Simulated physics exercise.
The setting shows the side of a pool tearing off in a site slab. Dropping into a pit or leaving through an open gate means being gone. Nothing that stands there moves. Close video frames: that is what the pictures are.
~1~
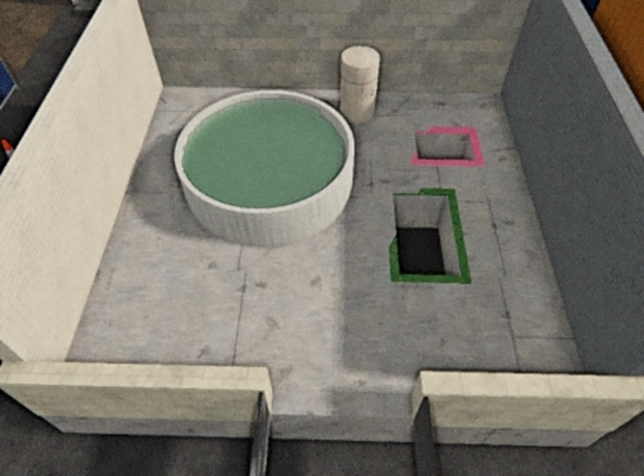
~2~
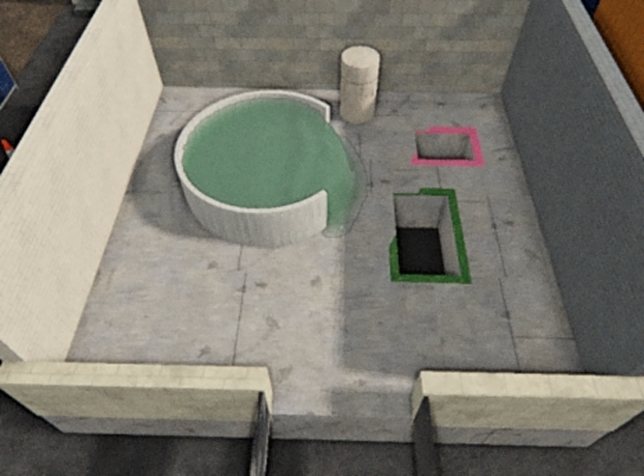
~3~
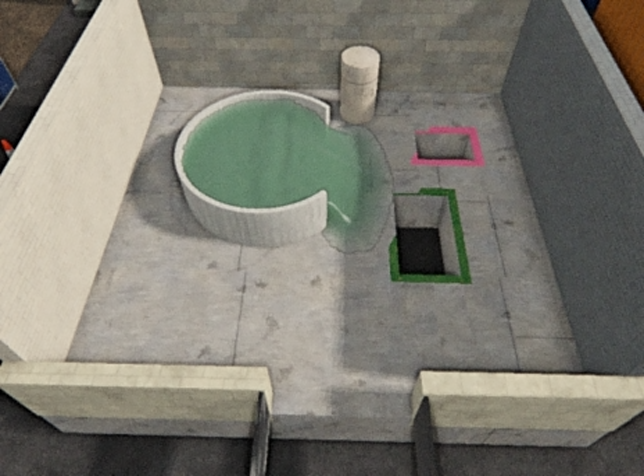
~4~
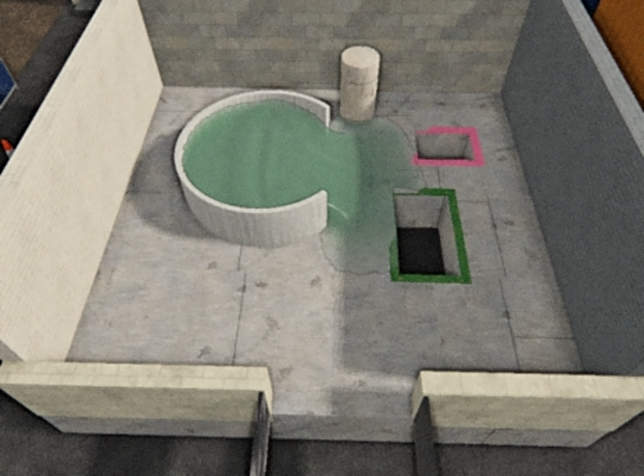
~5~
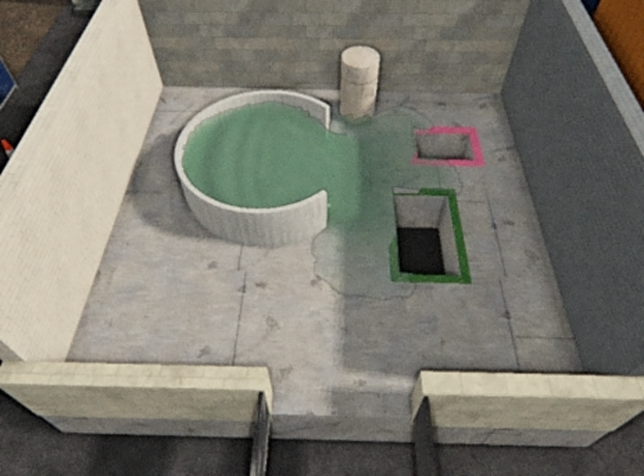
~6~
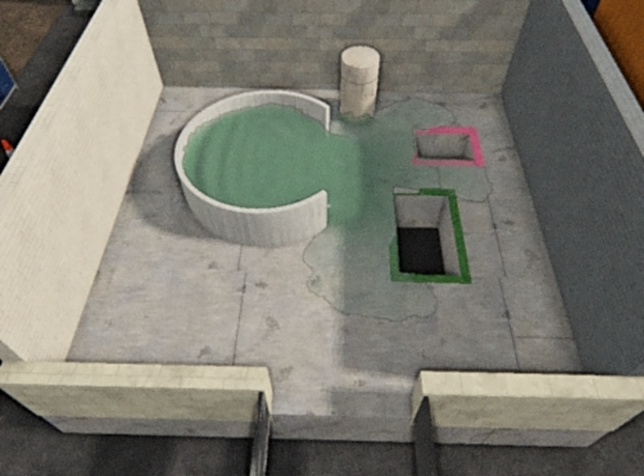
A round, pale-walled pool of green water stands at the left of a grey slab, seen from above by a still camera, with walls around and a gap in the front one. A pale post stands behind it, and two square-cornered pits, outlined in pink and green, lie to the right. The pool's right side opens, and water pours out, spreading thinly rightward and forward around both pits.
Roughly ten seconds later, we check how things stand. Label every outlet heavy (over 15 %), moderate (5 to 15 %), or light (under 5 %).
Labels: Gate - light, pink pit - heavy, green pit - heavy.
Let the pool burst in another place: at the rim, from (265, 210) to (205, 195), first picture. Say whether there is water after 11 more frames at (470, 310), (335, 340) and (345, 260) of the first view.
Listed in order, they come out without a puddle, sitting in a pool and without a puddle.
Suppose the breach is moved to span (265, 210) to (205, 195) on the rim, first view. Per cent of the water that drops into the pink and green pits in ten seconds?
I'd say the pink pit gets around 4 percent and the green pit around 4 percent.
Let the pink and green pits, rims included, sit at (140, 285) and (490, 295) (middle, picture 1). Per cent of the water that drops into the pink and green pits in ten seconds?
Percentages by pit: Pink at 2, green at 50.
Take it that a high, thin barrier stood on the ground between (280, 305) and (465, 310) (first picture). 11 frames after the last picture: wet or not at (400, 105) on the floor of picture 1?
There: Wet.
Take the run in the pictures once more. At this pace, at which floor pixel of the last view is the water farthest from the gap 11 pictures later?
Close to (583, 402).
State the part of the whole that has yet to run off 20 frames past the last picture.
48 percent or thereabouts.
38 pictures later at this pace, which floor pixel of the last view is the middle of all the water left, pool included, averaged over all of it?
About (375, 201).
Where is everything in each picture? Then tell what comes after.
In the first frame, the round pool at (266, 149) is whole and still.
In the second frame, the front is at a hidden place, out from the gap at (348, 173).
In the third frame, water pours out at (348, 174) and has run to (362, 130).
In the fourth frame, water pours out at (348, 175) and has run to (392, 264).
In the fifth frame, water pours out at (348, 176) and has run to (409, 111).
In the sixth frame, water pours out at (348, 176) and has run to (435, 107).
A moment on, water covers 30 % of the floor; the gate 0 %, the pink pit 6 %, the green pit 13 %.
Next, water covers 30 % of the floor; the gate 0 %, the pink pit 12 %, the green pit 23 %.
Then, water covers 40 % of the floor; the gate 0 %, the pink pit 19 %, the green pit 32 %.
Later, water covers 55 % of the floor; the gate 0 %, the pink pit 29 %, the green pit 40 %.
In the end, water covers 55 % of the floor; the gate 1 %, the pink pit 34 %, the green pit 45 %.
